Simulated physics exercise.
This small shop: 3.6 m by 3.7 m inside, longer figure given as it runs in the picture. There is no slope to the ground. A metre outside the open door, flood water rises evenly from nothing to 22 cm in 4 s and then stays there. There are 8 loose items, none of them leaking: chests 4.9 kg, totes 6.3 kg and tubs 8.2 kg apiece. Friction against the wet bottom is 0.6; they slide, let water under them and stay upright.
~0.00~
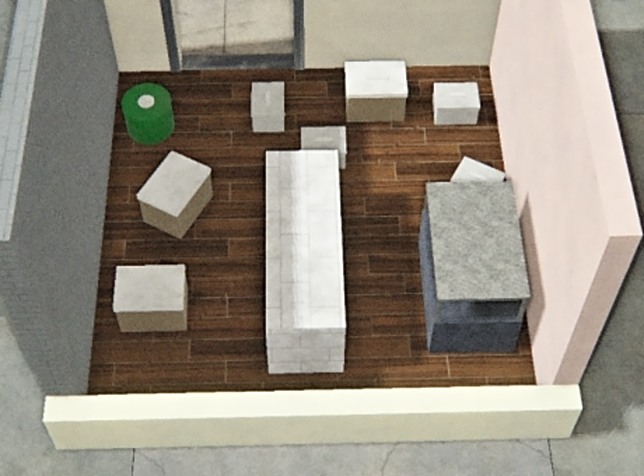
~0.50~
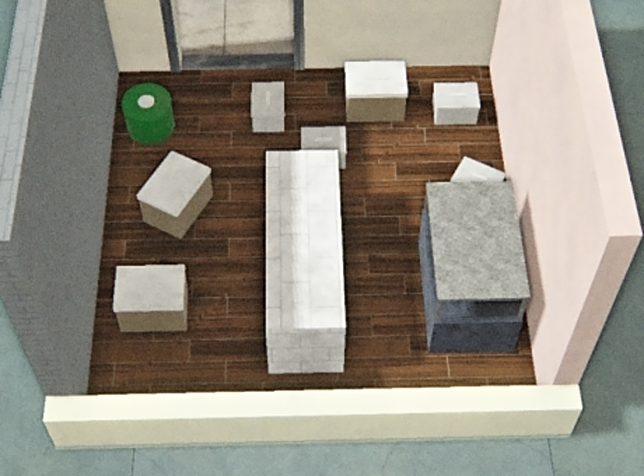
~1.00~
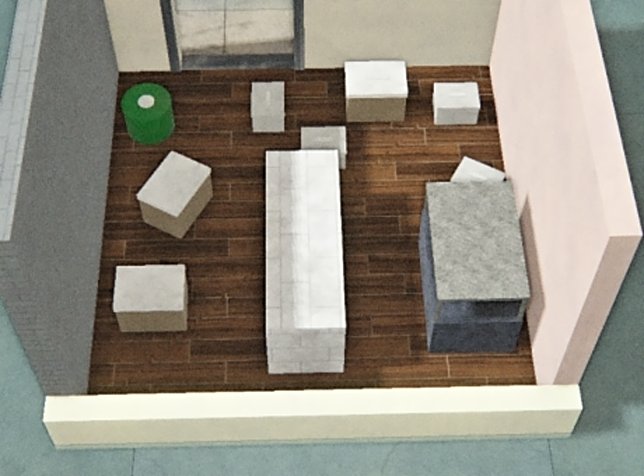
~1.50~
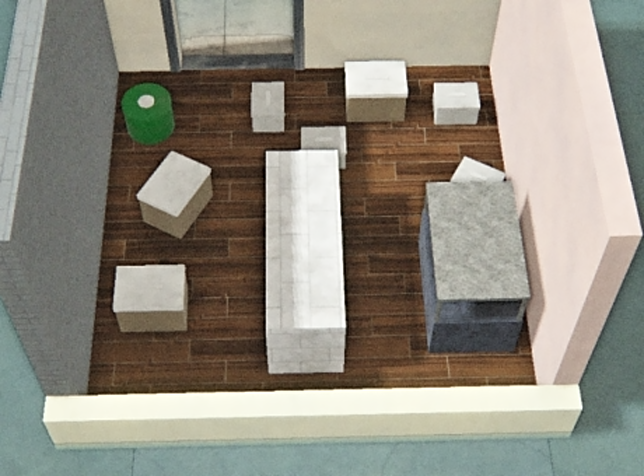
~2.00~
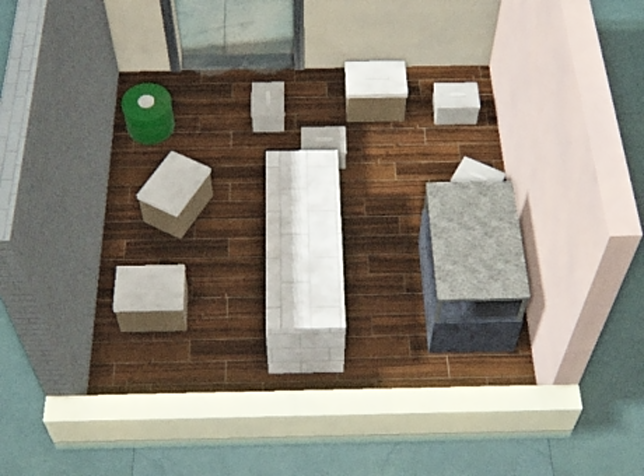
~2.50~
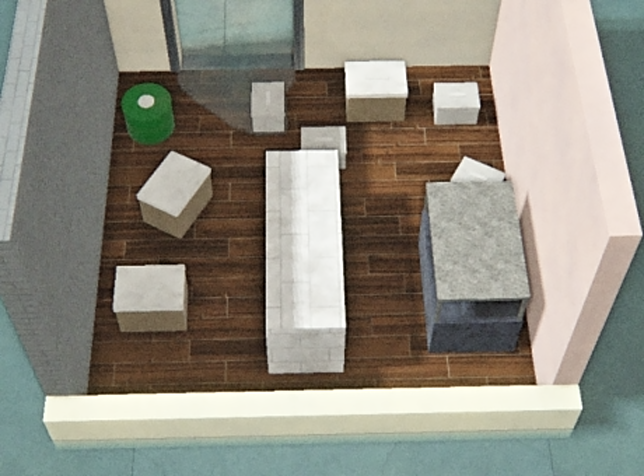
Water spread over the grey ground around the small shop, then crept in through the open doorway at the back onto the wooden floor, while the green tub and pale boxes stayed still.
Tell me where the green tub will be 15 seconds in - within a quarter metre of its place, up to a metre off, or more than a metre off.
The green tub ends more than a metre off.
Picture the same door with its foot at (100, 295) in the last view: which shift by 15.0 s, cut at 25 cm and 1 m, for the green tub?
So the green tub is slightly displaced by then.
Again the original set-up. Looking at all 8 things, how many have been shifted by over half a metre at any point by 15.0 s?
All told, that gives 8.
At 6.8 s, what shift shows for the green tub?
It is about 80 cm out of place by then.
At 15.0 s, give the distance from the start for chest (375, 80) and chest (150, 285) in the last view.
Shifts: 50 cm / 200 cm.
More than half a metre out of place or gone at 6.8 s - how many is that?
5.
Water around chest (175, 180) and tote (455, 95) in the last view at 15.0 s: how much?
Around 19 cm and 11 cm.
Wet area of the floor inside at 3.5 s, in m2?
I'd put it close to 2.5 m2.
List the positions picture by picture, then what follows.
The first frame shows the green tub at (146, 102) rests on the ground; 0.0 m2 under water; 0 of 8 have shifted.
The second frame shows the green tub at (146, 102) rests on the ground; water covers 0.0 m2; 0 of 8 have shifted.
The third frame shows the green tub at (146, 102) rests on the ground; 0.0 m2 under water; 0 of 8 have shifted.
The fourth frame shows the green tub at (146, 102), on the bottom; water covers 0.0 m2; 0 of 8 have shifted.
The fifth frame shows the green tub at (146, 102), on the bottom; 0.0 m2 under water; 0 of 8 have shifted.
The sixth frame shows the green tub at (146, 102) rests on the ground; 0.5 m2 under water; 0 of 8 have shifted.
After 3.5 s the green tub is near (146, 102), 0.0 m from its start, aground; 0 afloat.
After 6.8 s the green tub is near (127, 162), 0.7 m from its start, afloat; 4 afloat.
After 11.0 s the green tub is near (188, 310), 2.3 m from its start, afloat; 8 afloat.
After 15.0 s the green tub is near (188, 298), 2.2 m from its start, afloat; 8 afloat.
